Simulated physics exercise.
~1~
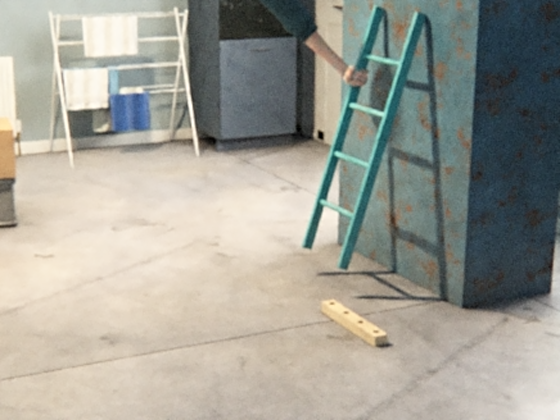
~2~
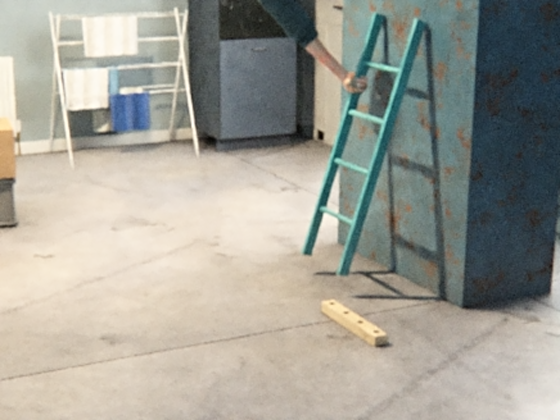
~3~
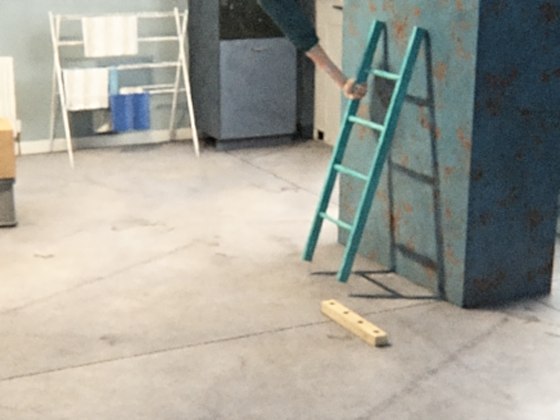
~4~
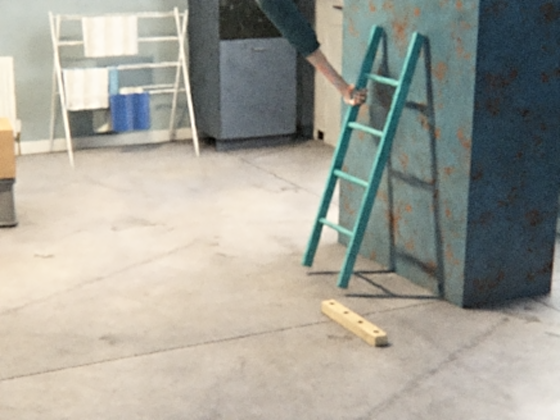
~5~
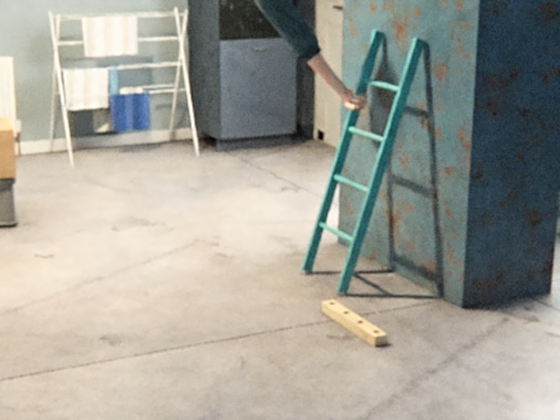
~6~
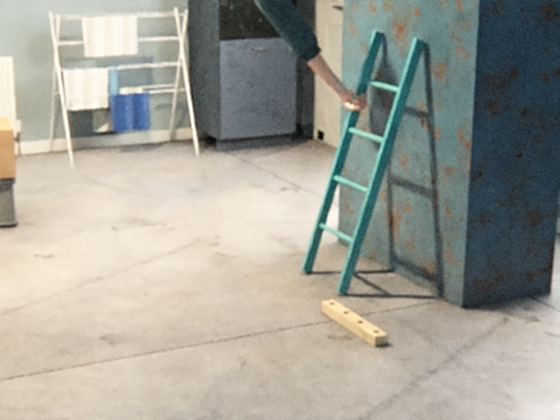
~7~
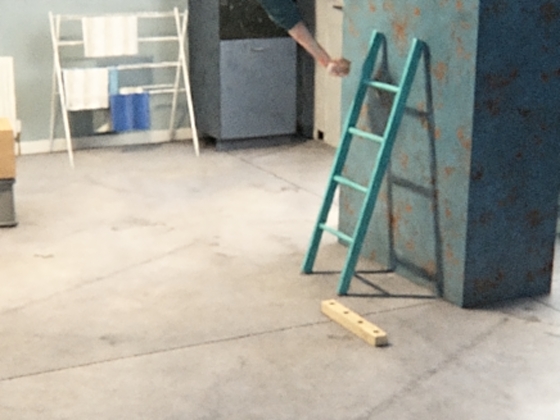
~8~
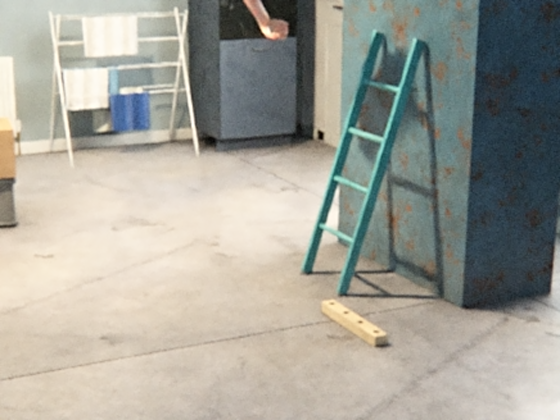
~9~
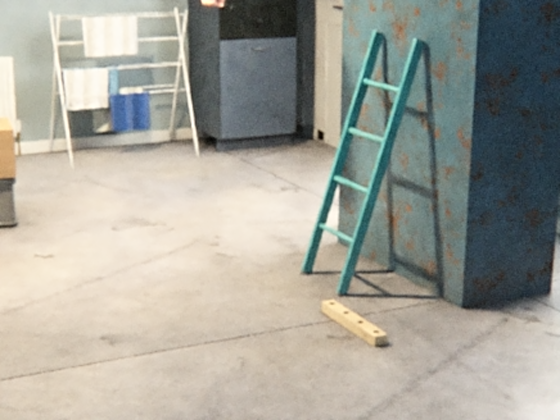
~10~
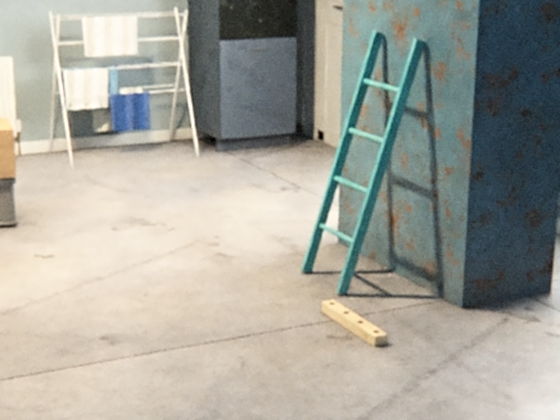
To begin with, a hand reaching in from the top holds a turquoise, ladder-like rack beside a rusty blue pillar indoors, with a pale wooden batten lying on the floor nearby. The hand lowers the rack a little at a time until its feet settle on the concrete and it leans against the pillar. Then the fingers open, and the hand draws back toward the upper left and out of view. The rack does not slide after it is released. It stays leaning in place, while the batten lies unmoved just in front of it.
